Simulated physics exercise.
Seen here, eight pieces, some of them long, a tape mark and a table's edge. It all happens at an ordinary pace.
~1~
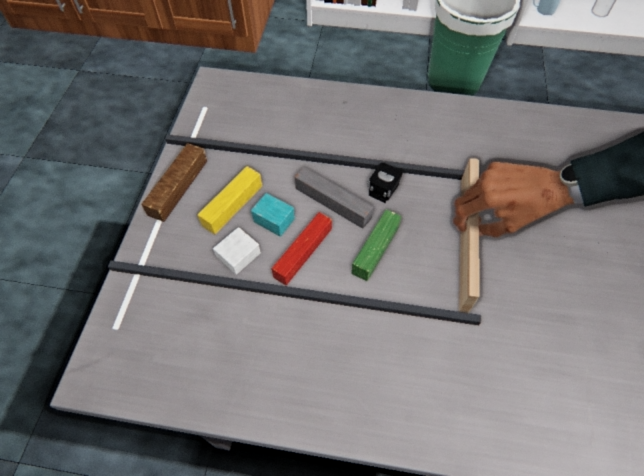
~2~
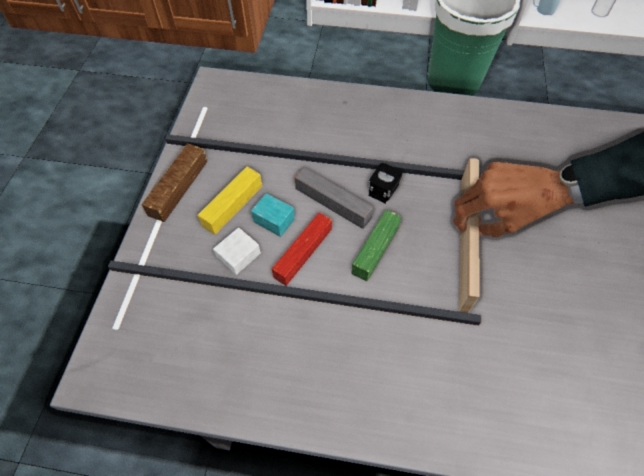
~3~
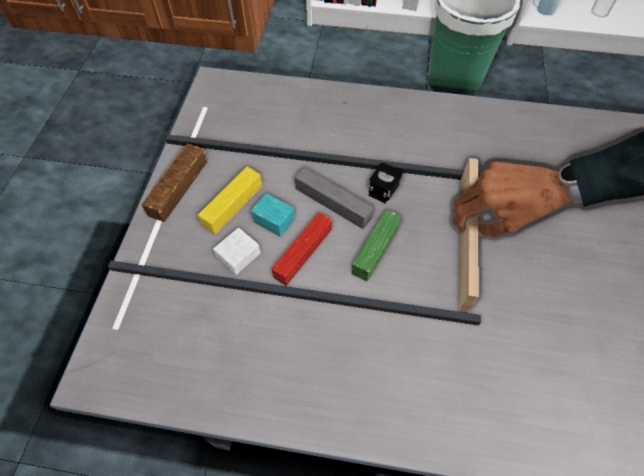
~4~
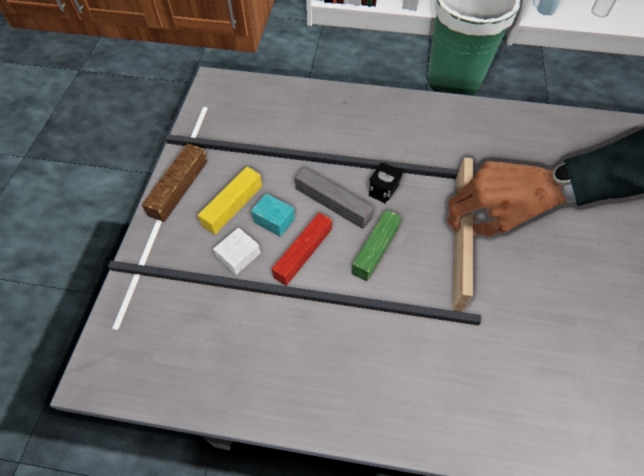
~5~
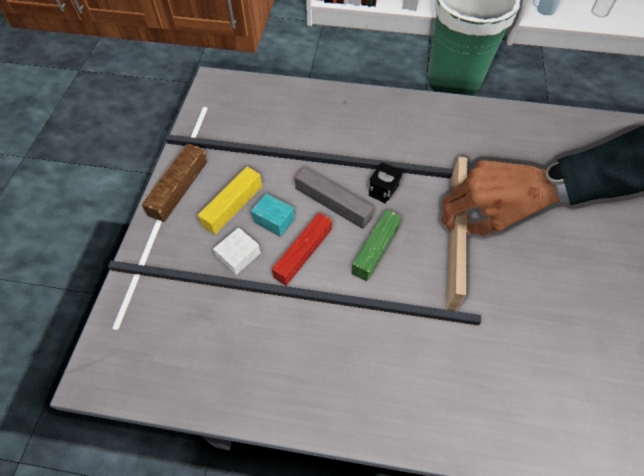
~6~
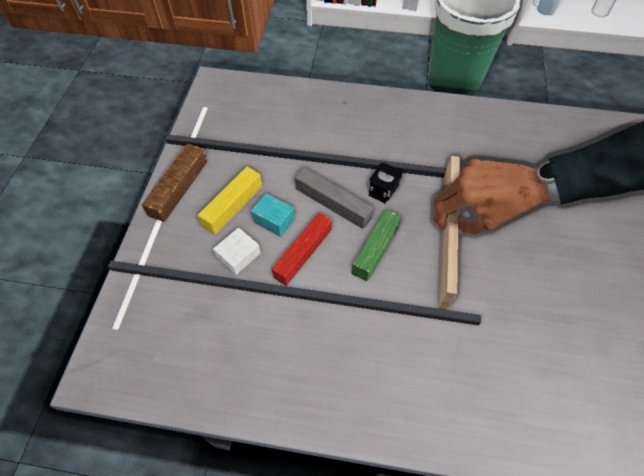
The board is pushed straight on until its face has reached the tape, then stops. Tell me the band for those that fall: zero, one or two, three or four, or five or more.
The number that fall off is five or more.
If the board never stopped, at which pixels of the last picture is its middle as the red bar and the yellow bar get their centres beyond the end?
At (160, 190) for the red bar; at (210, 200) for the yellow bar.
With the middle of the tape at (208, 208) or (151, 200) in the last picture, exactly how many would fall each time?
The counts: 2 and 6.
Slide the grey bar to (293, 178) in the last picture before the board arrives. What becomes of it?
Then it is lost.
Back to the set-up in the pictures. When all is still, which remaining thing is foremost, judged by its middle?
It is the red bar.
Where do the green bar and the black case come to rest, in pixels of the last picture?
First (148, 217), then (169, 158).
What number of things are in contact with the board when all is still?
2 of them.
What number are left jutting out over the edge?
The number is 1.
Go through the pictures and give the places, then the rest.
Brown bar (176, 182); yellow bar (231, 200); white block (237, 251); board (469, 232); tape (167, 202), in the first frame.
Yellow bar (231, 200); green bar (377, 245), in the second frame.
White block (237, 251); turquoise block (273, 215), in the third frame.
Brown bar (176, 182); board (463, 231), in the fourth frame.
Yellow bar (231, 200); red bar (303, 248), in the fifth frame.
Brown bar (176, 182); yellow bar (231, 200); white block (237, 251); board (449, 229); tape (167, 202), in the sixth frame.
A little later, none off yet; brown bar at rest near (176, 182); yellow bar at rest near (231, 200); white block at rest near (237, 251).
When it is over, the number that fall off is five or more; down, grey bar, turquoise block, white block, yellow bar and brown bar.
